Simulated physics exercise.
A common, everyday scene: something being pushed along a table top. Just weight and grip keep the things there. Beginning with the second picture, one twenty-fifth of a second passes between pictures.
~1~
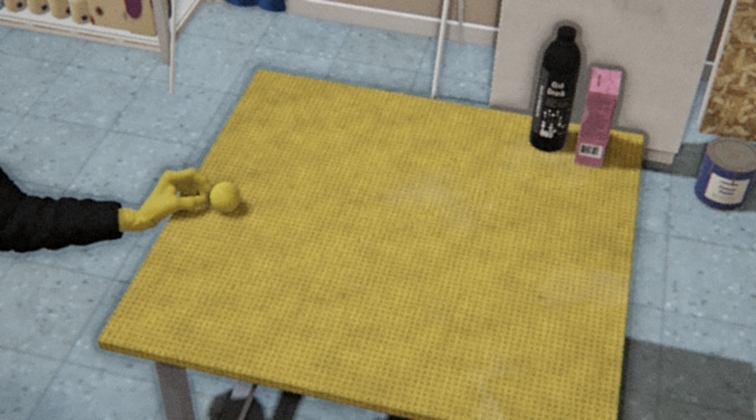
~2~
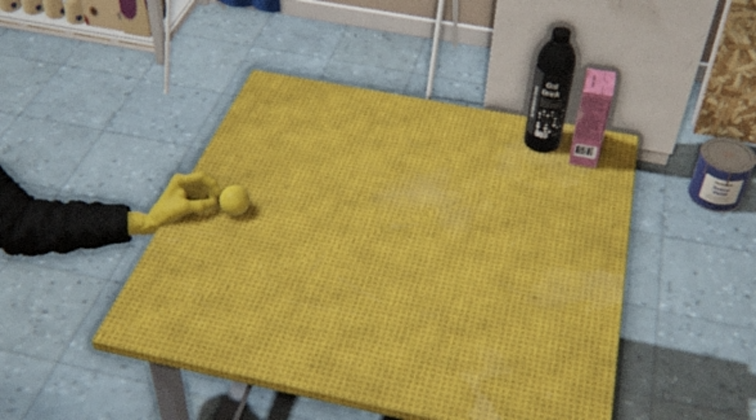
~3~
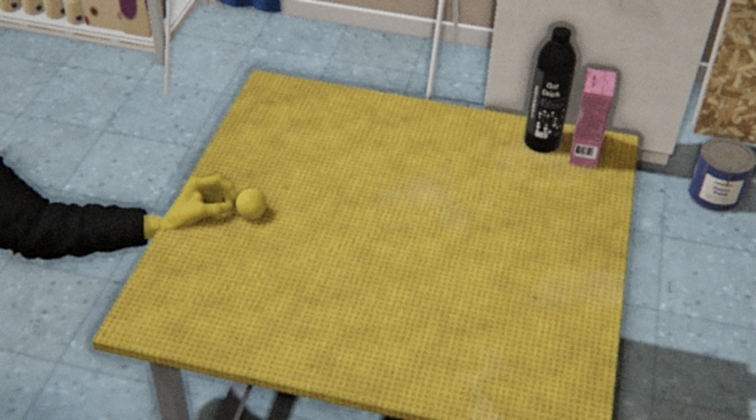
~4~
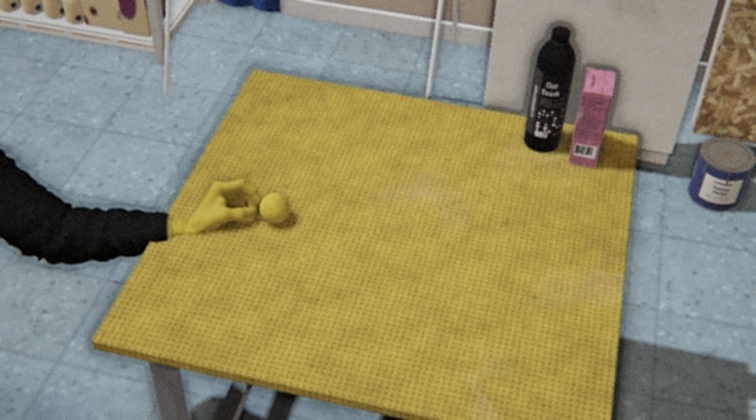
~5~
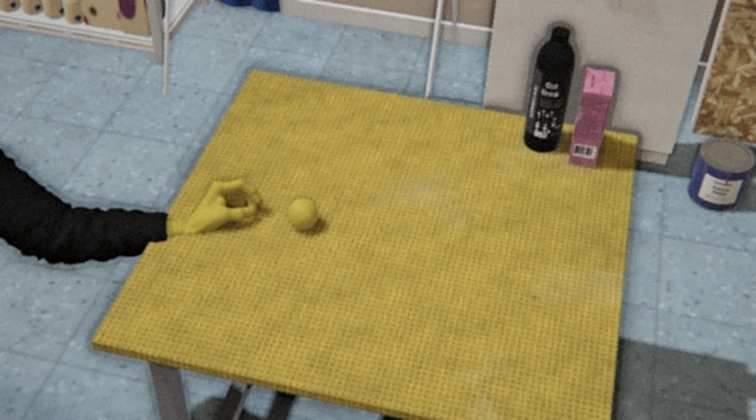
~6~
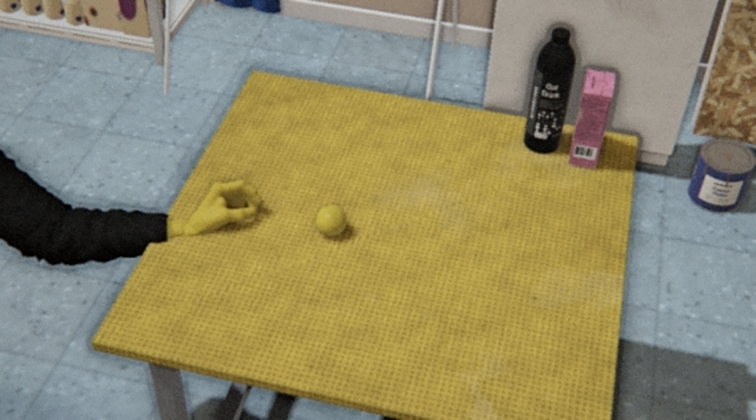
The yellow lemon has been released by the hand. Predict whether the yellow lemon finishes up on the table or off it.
Off the table.
Then, 0.30 s past the last view, yellow lemon displaced well along near (543, 262).
Then, 0.70 s past the last view, yellow lemon now off the table.
Finally, off the table, yellow lemon.
